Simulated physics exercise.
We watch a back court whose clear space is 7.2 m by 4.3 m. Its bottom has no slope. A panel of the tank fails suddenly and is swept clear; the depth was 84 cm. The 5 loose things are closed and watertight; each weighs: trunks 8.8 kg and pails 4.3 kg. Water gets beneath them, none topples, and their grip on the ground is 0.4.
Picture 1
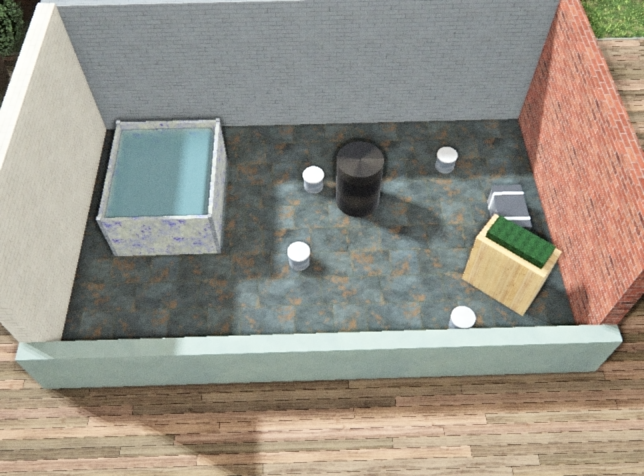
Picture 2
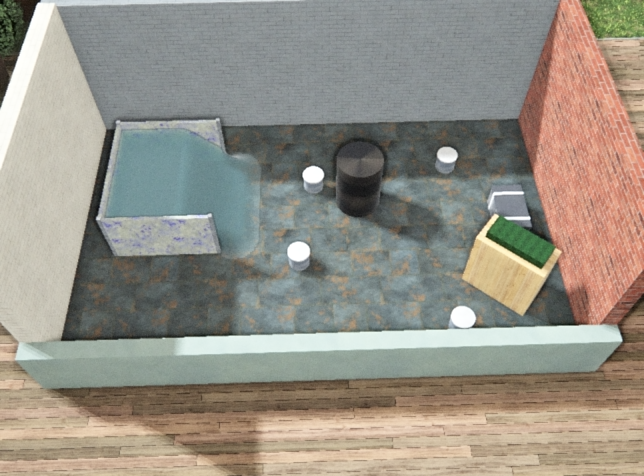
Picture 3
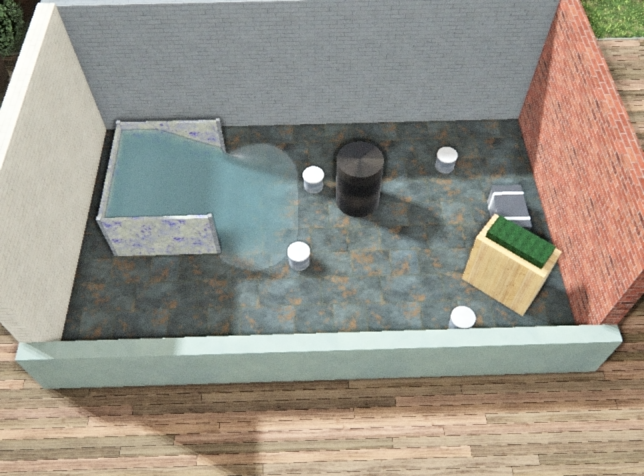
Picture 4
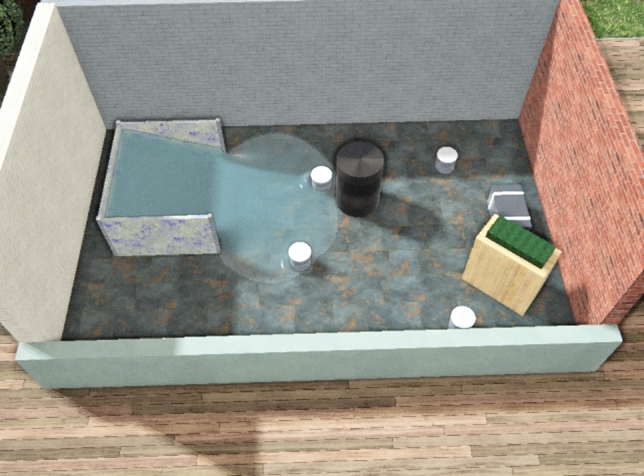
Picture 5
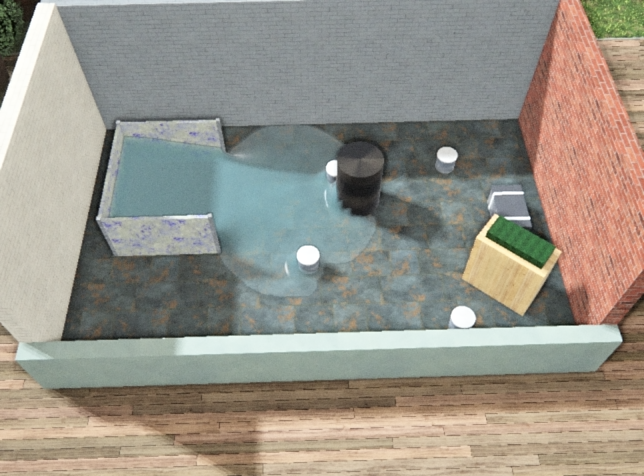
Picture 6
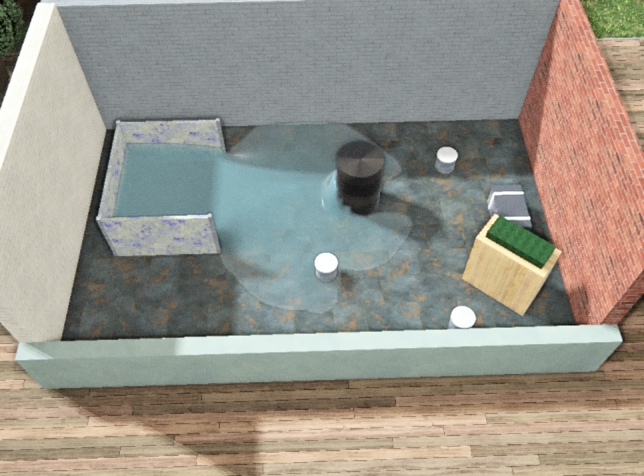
Water pouring from an open-sided tank across a walled courtyard floor, pushing two white pails to the right past a dark barrel.
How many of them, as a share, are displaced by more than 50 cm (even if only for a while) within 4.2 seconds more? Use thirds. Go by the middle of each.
It is two thirds or more.
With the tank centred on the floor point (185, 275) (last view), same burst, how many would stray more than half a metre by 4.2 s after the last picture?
Then 5.
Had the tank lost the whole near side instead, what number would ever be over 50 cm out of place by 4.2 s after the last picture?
In that case 3 of them.
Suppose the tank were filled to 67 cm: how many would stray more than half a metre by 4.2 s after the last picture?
In that case 5 of them.
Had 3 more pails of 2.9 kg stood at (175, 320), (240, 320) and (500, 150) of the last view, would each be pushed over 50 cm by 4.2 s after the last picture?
In turn: Under, under, more.
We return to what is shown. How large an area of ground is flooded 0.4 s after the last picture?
Some 15 m2.
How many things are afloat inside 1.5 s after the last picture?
I count 4.
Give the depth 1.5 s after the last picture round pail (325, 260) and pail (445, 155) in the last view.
About 24 and 5 cm.
Then, 0.4 s after the last picture 2 of 5 are over 50 cm from their spots; 1 afloat.
Then, 1.5 s after the last picture 4 of 5 are over 50 cm from their spots; 4 afloat.
Then, 2.8 s after the last picture 4 of 5 are over 50 cm from their spots; 5 afloat.
Then, 4.2 s after the last picture 5 of 5 are over 50 cm from their spots, and 5 have been at some point; 5 afloat.
